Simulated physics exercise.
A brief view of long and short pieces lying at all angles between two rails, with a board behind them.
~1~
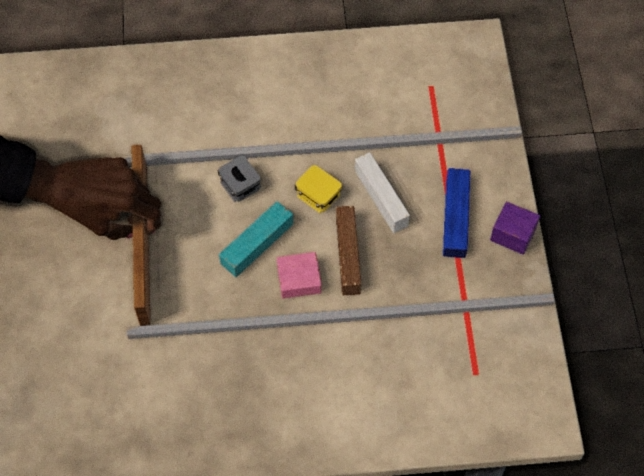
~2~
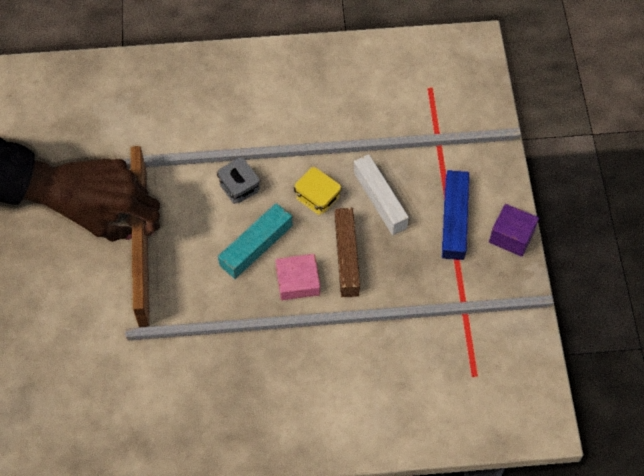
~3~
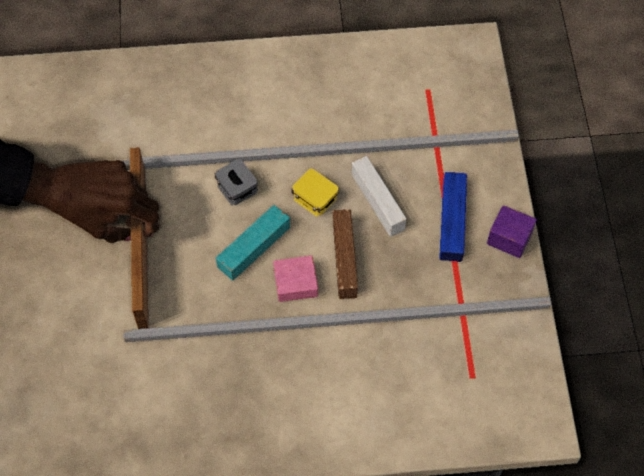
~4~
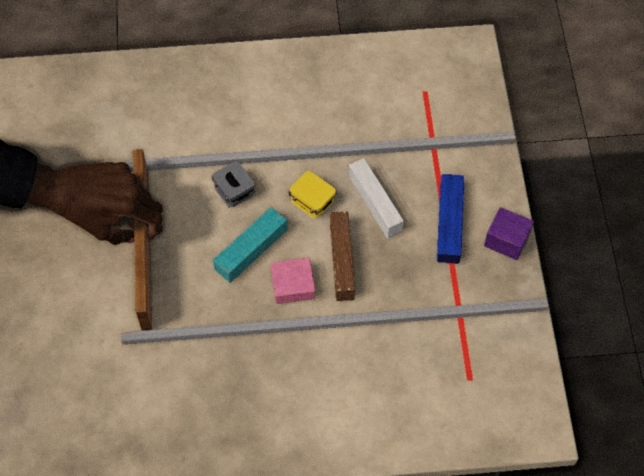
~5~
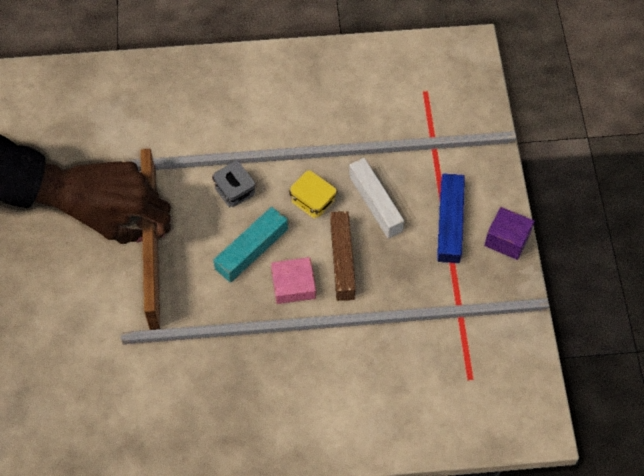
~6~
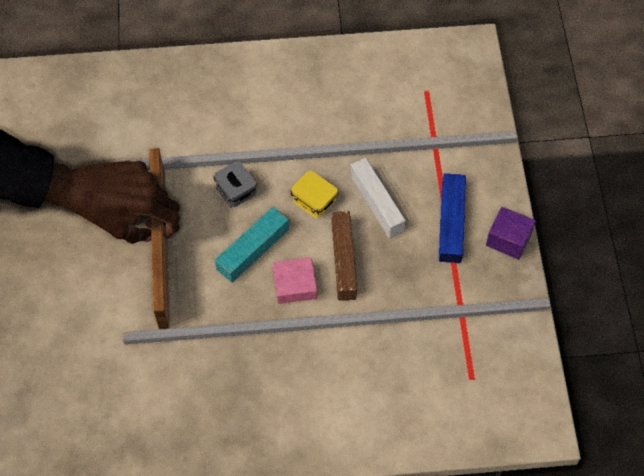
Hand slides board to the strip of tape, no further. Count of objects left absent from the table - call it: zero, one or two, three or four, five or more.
My call is one or two.
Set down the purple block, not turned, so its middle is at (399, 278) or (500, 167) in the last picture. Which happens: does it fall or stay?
At the first spot the purple block hangs on; at the second it topples off.
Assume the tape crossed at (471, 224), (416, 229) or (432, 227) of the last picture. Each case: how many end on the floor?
In order: 3, 0 and 1.
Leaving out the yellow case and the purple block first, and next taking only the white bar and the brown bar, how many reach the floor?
0 in the first try, 0 in the second.
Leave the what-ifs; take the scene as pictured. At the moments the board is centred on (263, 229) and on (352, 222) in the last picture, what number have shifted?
By then 4, and later 6.
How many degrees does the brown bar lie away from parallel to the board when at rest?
I'd put it at about 0°.
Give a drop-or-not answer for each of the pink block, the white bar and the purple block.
Taking them in turn: The pink block is still there, the white bar is still there, the purple block ends up below.
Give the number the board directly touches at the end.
Contact count: 3.
A little later, none off yet; purple block at rest near (510, 233); blue stick at rest near (452, 218); white bar at rest near (377, 198).
Next, none off yet; purple block at rest near (510, 233); blue stick at rest near (452, 218); white bar shifted about its own width near (432, 191).
When it is over, the number that fall off is one or two; down, purple block.
